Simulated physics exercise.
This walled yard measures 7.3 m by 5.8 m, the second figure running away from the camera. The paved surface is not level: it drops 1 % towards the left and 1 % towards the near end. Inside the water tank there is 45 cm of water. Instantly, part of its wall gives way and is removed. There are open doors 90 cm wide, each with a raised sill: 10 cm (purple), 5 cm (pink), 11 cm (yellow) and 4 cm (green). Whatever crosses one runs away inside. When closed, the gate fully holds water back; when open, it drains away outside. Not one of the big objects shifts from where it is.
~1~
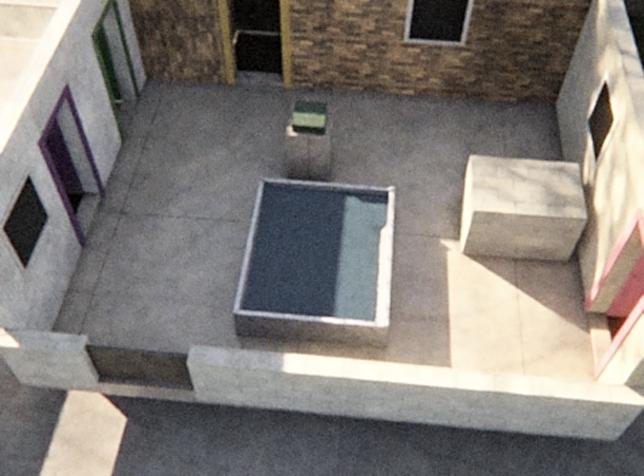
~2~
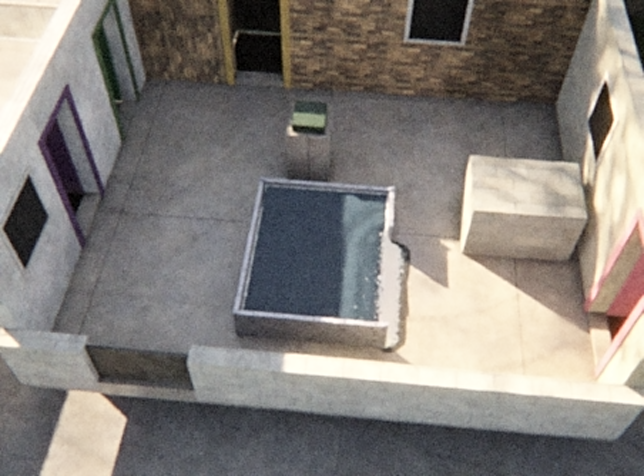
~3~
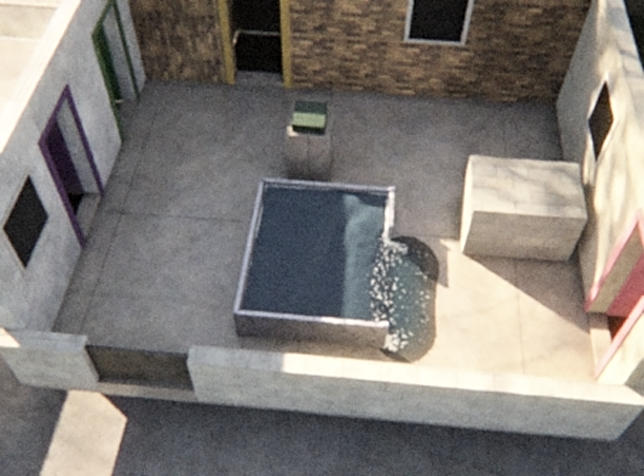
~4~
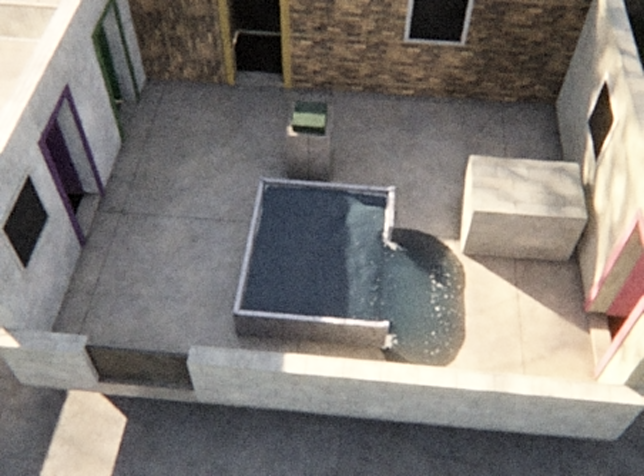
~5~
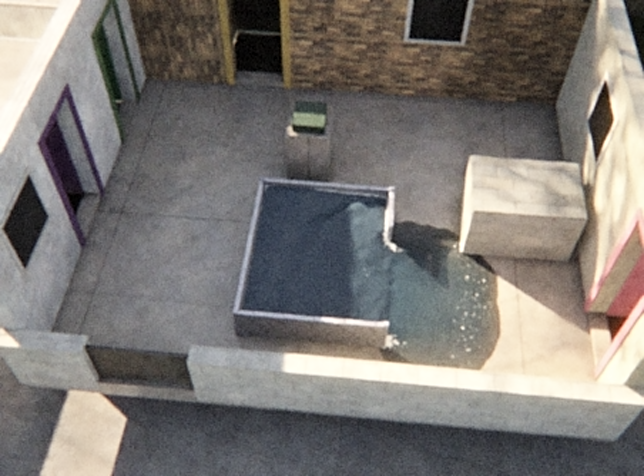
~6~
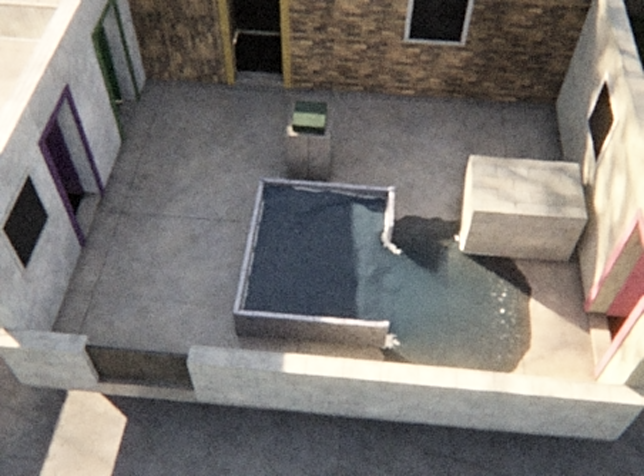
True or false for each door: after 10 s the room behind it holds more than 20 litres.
Purple door: False; pink door: True; yellow door: False; green door: False.
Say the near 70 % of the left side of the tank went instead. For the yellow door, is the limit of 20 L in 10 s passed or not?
Relative to that limit, yellow ends up on the low side.
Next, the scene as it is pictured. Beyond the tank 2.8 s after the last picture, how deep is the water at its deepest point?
About 24 cm at most.
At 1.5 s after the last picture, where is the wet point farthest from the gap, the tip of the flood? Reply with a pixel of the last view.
(560, 187).
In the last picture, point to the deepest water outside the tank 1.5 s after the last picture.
Roughly at pixel (590, 395).
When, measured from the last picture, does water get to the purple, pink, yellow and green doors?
Purple 8.0 s, pink 0.3 s, yellow 8.0 s, green not in the 10 s.
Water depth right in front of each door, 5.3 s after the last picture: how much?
Door by door in cm, purple shows 0, pink shows 12, yellow shows 0, green shows 0.
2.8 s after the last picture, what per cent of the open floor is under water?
Roughly 25 % of the floor.
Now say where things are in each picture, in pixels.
The water tank at (319, 250) is whole and still, 45 cm deep, in the first frame.
Water pours out at (384, 288) and has run 0.9 m, to (399, 247); typically 5 cm deep outside, 45 cm at the water tank's back, in the second frame.
The front is at (413, 356), 1.0 m from the gap at (384, 289); 1.0 m2 of floor is under water; 45 cm left at the back of the water tank, in the third frame.
Water pours out at (384, 290) and has run 1.2 m, to (435, 361); typically 7 cm deep outside, 45 cm at the water tank's back, in the fourth frame.
Water pours out at (384, 289) and has run 1.6 m, to (493, 335); typically 6 cm deep outside, 45 cm at the water tank's back, in the fifth frame.
Water pours out at (384, 290) and has run 2.0 m, to (524, 290); typically 5 cm deep outside, 45 cm at the water tank's back, in the sixth frame.
Then, 0.7 s after the last picture water covers 20 % of the floor and is deepest (23 cm) near (396, 319); purple door not reached, pink door 11 cm at the sill, 13 L in, yellow door not reached, green door not reached.
Then, 1.5 s after the last picture water covers 25 % of the floor and is deepest (34 cm) near (590, 395); purple door not reached, pink door 22 cm at the sill, 88 L in, yellow door not reached, green door not reached.
Then, 2.8 s after the last picture water covers 25 % of the floor and is deepest (24 cm) near (504, 376); purple door not reached, pink door 21 cm at the sill, 239 L in, yellow door not reached, green door not reached.
Then, 5.3 s after the last picture water covers 40 % of the floor and is deepest (16 cm) near (435, 395); purple door not reached, pink door 12 cm at the sill, 358 L in, yellow door not reached, green door not reached.
Then, 9.3 s after the last picture water covers 70 % of the floor and is deepest (10 cm) near (41, 360); purple door 3 cm at the sill, 0 L in, pink door 6 cm at the sill, 400 L in, yellow door 2 cm at the sill, 0 L in, green door not reached.
